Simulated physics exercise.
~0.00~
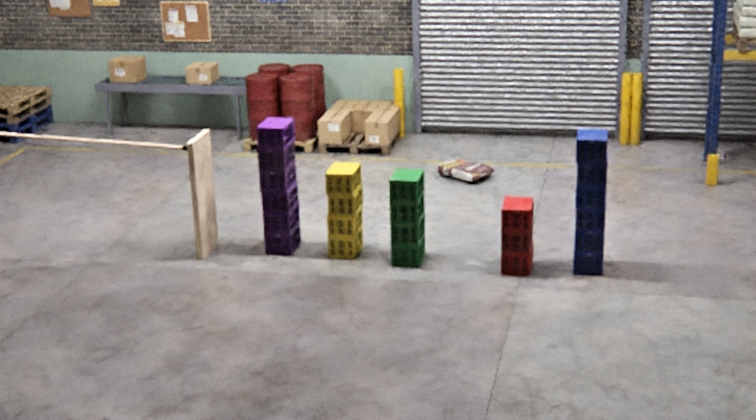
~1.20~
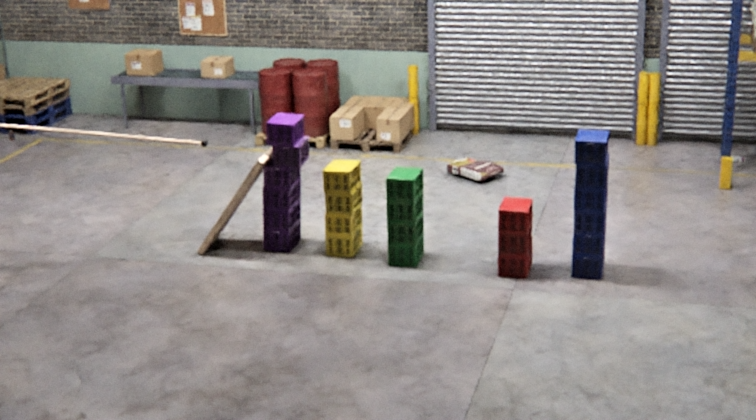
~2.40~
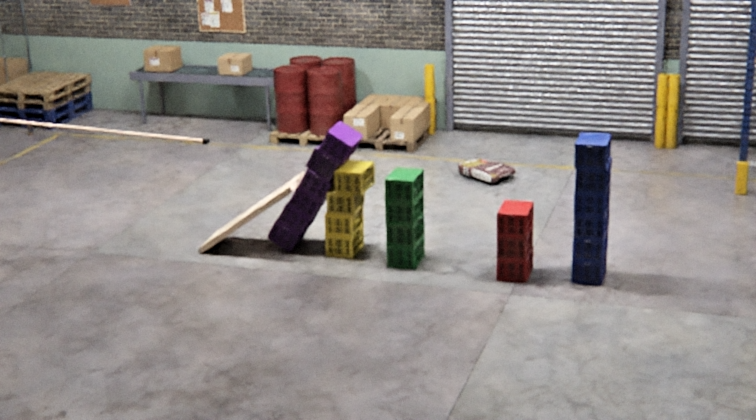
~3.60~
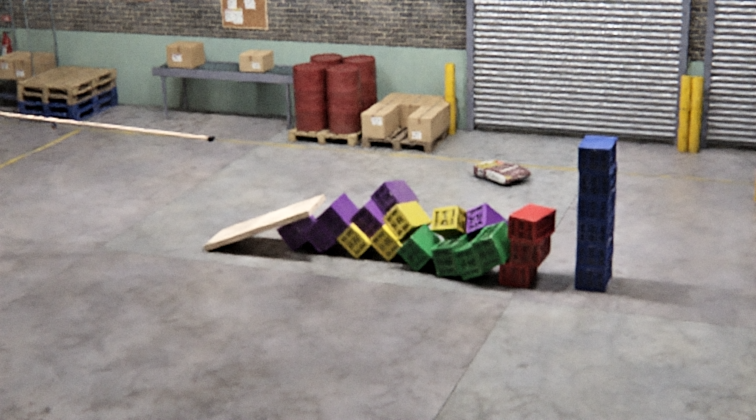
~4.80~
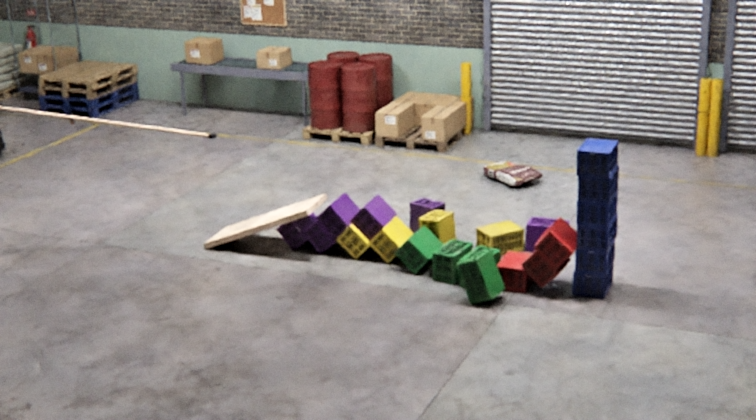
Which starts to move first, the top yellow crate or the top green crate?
The top yellow crate starts to move before the top green crate, shifting to the right while the green one is still in its place.
